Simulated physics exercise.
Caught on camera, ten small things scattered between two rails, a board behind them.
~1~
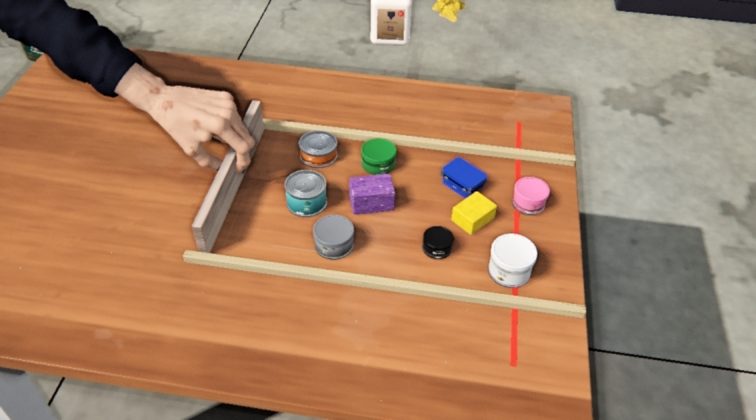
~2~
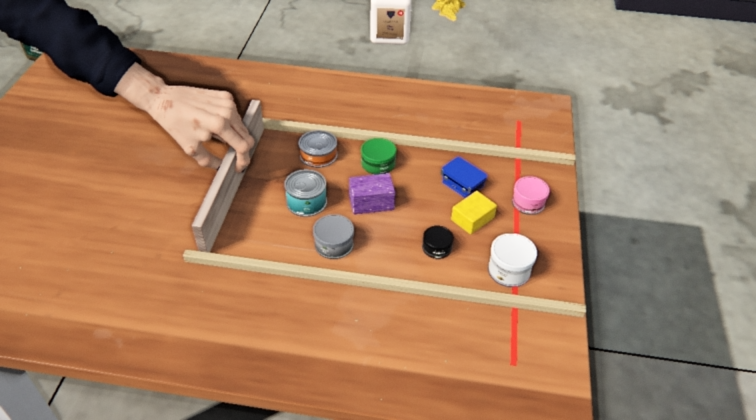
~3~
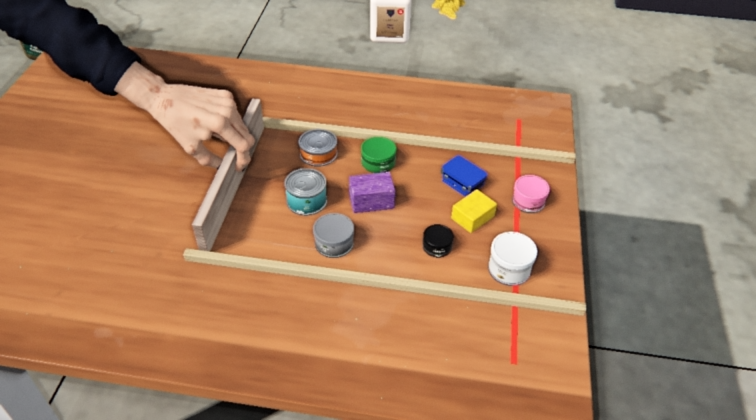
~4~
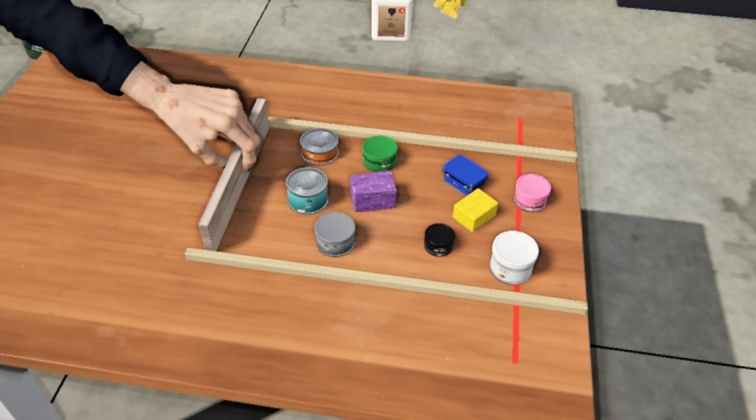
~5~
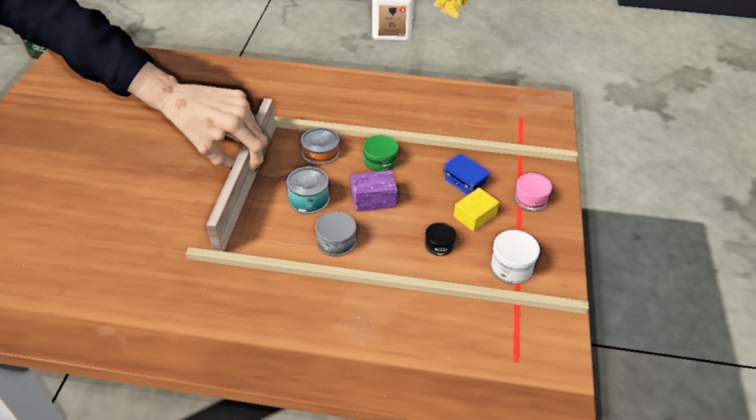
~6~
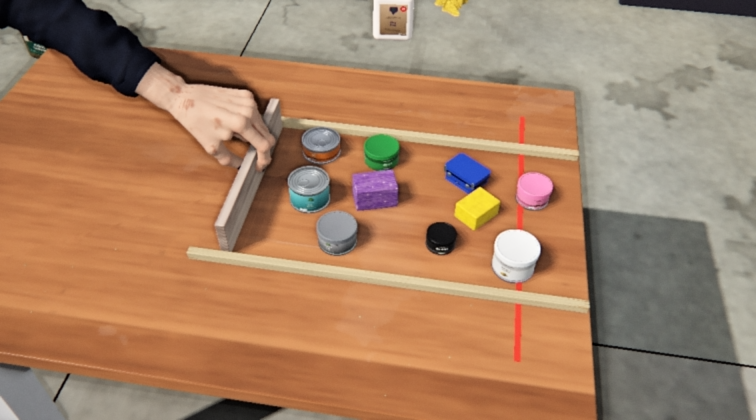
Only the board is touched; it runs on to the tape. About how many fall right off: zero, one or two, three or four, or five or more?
The number that fall off is one or two.
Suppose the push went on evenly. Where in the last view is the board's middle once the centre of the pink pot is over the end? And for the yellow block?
For the pink pot at (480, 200), for the yellow block at (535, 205).
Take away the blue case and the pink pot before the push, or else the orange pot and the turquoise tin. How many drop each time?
First 0, then 1.
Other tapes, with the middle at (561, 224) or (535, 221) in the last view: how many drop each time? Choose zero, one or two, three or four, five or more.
For each place: At least five; three to four.
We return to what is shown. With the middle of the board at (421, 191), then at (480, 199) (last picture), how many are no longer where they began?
By then 9, and 10.
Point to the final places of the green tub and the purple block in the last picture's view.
First (579, 166), then (536, 190).
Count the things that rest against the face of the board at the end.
It touches 4.
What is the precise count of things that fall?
Fallen: 2.
A little later, none off yet; pink pot at rest near (534, 192); white pot at rest near (515, 257); yellow block at rest near (477, 208).
Next, none off yet; pink pot shifted about its own width near (583, 188); white pot shifted about its own width near (540, 269); yellow block shifted well along near (536, 212).
When it is over, the number that fall off is one or two; down, blue case and pink pot.
